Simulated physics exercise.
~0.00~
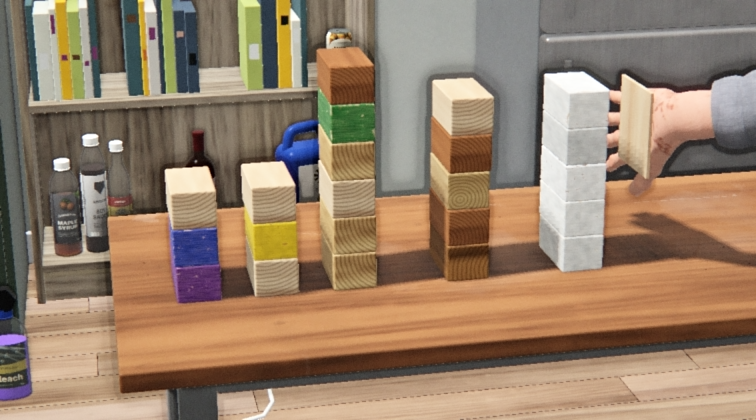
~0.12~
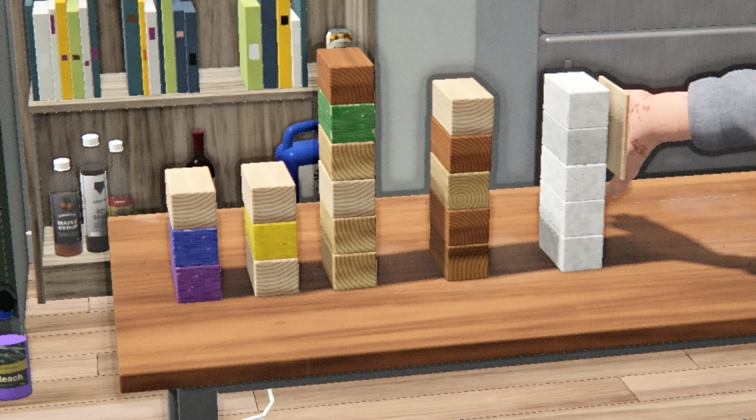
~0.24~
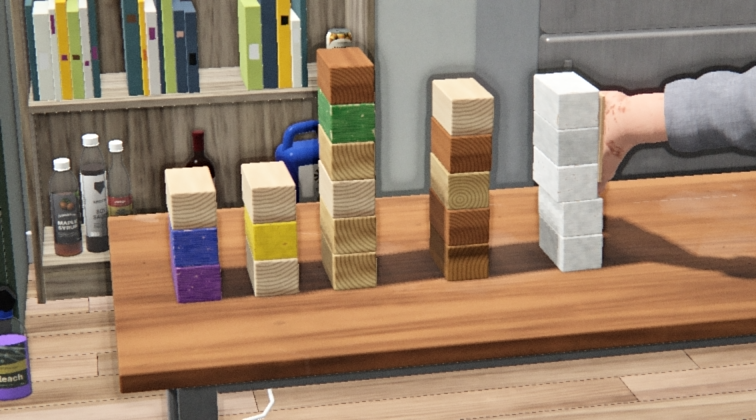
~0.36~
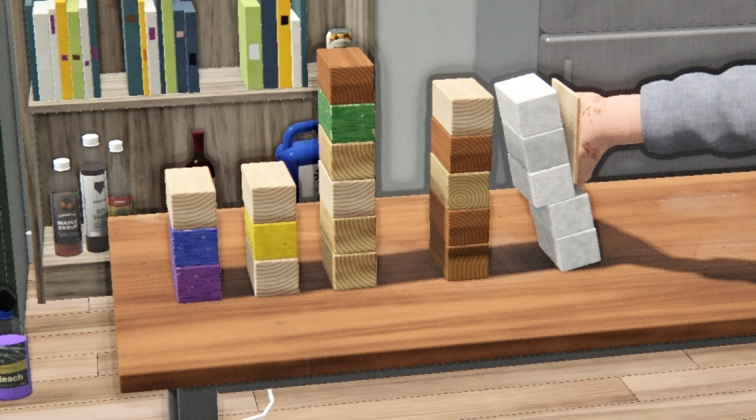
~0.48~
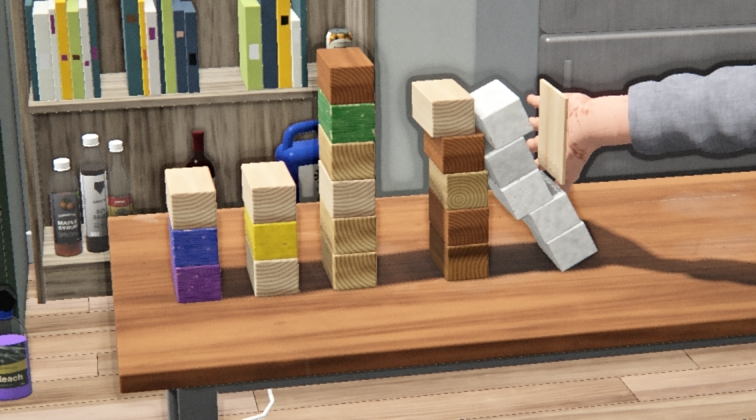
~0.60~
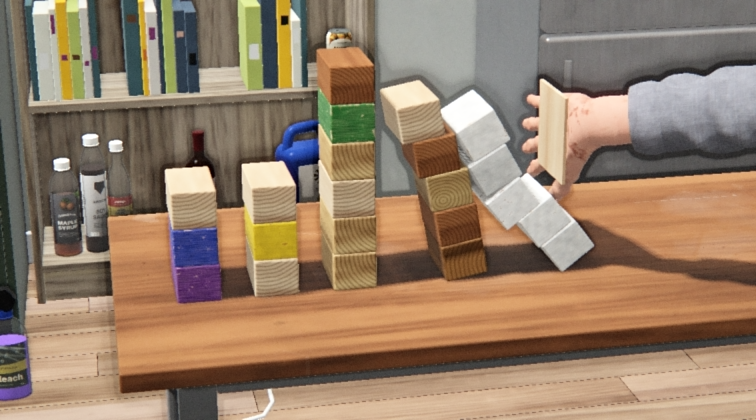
A hand with a board pushes the pale pile leftward, and it leans into the next pile.
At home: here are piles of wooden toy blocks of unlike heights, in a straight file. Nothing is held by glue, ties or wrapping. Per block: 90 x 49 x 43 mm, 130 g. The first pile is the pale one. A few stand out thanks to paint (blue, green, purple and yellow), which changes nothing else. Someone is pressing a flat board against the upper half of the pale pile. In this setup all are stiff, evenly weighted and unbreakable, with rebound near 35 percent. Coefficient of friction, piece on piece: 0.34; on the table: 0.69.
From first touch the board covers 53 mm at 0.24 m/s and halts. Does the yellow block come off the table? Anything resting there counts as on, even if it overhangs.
No.
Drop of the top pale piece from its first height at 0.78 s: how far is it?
About 6 cm.
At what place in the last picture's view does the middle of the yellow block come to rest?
I'd put it somewhere near (194, 267).
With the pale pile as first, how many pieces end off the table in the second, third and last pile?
As for pieces, it's second 0, third 2 and last 2.
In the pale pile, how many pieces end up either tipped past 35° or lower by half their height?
5.
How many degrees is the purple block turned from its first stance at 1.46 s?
Some 70°.
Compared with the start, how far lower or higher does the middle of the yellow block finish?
About 4 cm lower.
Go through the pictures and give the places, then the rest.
In the first frame (pixels give the middle of a visible side), board (651, 125) 48 mm short; yellow block (276, 242); green block (353, 124); blue block (196, 249); none of the others has stirred.
In the second frame, board (626, 126) 19 mm short; yellow block (276, 242).
In the third frame, board (603, 128) 10 mm in; yellow block (276, 242).
In the fourth frame, board (578, 129) 38 mm in, top of the pale pile leaning 12°; yellow block (276, 242); none of the others has stirred.
In the fifth frame, board (565, 130) 53 mm in, stopped, top of the pale pile leaning 26°; yellow block (276, 242); movement in 2 of them.
In the sixth frame, board (565, 130) 53 mm in, stopped, top of the pale pile leaning 30°; yellow block (276, 242); green block (353, 124); purple block (199, 285); steepest lean 10°, the block at (438, 157); movement in 5 of them.
After 0.78 s, 5 of the pale pile down; none of the 17 other blocks off the table, 11 disturbed; yellow block unmoved; green block 4° from how it stood.
After 1.08 s, 5 of the pale pile down; none of the 17 other blocks off the table, 17 disturbed; yellow block 24° from how it stood; green block 39° from how it stood, 46 mm lower.
After 1.46 s, 5 of the pale pile down; 4 of the 17 other blocks off the table; yellow block 46° from how it stood, 19 mm lower; blue block on its side.
After 1.82 s, 5 of the pale pile down; 5 of the 17 other blocks off the table; yellow block on its side; green block on its side.
In the end (2.0 s), 5 of the pale pile down; 5 of the 17 other blocks off the table; yellow block on its side; purple block on its side; green block on its side. From the last view, middles, yellow block near (194, 267), purple block near (153, 271).
